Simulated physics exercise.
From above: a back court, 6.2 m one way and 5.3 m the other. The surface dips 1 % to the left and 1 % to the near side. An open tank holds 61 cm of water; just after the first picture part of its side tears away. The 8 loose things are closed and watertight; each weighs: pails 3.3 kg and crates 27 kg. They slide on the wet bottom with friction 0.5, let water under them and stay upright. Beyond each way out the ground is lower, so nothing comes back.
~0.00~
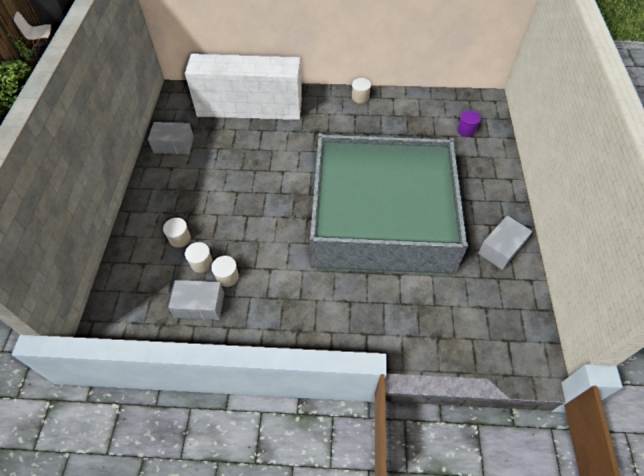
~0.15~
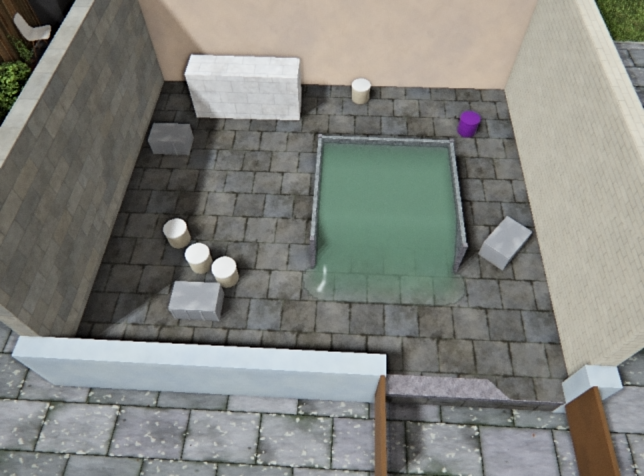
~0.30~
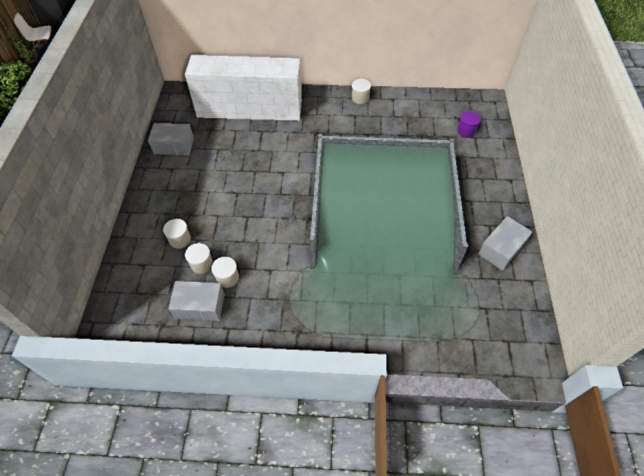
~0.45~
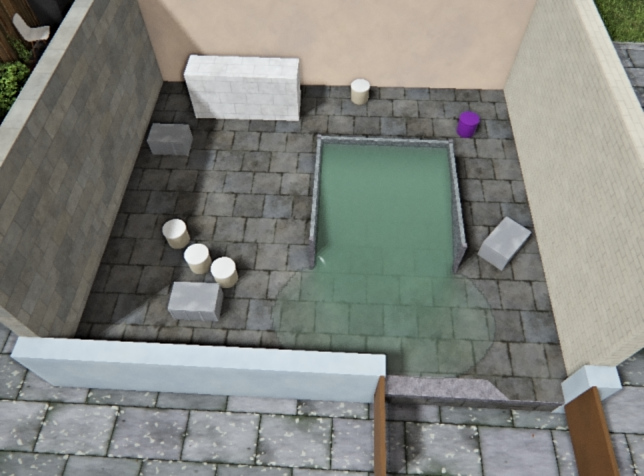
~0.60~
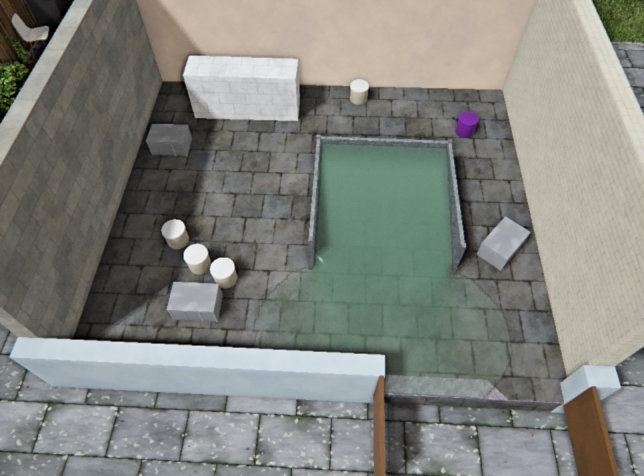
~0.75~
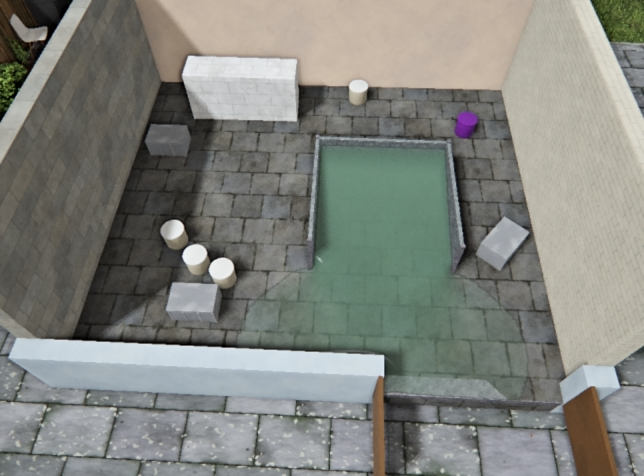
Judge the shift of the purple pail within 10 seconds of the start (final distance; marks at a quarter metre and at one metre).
The purple pail barely shifts.
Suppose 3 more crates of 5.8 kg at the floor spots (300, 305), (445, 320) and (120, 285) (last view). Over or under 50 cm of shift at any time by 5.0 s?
In turn: Past it, over, more.
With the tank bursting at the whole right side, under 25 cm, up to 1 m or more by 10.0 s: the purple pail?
In that case the purple pail gets carried off.
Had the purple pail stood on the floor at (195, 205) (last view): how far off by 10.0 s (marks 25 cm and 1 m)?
It ends far away.
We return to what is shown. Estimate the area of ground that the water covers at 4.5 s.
Roughly 20 m2.
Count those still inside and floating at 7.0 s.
I count 1.
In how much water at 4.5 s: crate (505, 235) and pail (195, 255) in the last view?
About 0 and 6 cm.
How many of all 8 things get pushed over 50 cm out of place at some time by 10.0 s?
4 of them.
After 2.0 s the purple pail is near (468, 119), 0.0 m from its start, aground; 0 of 8 are out; 0 afloat.
After 4.5 s the purple pail is near (468, 119), 0.0 m from its start, aground; 0 of 8 are out; 2 afloat.
After 7.0 s the purple pail is near (468, 119), 0.0 m from its start, aground; 0 of 8 are out; 1 afloat.
After 10.0 s the purple pail is near (468, 119), 0.0 m from its start, aground; 0 of 8 are out; 3 afloat.
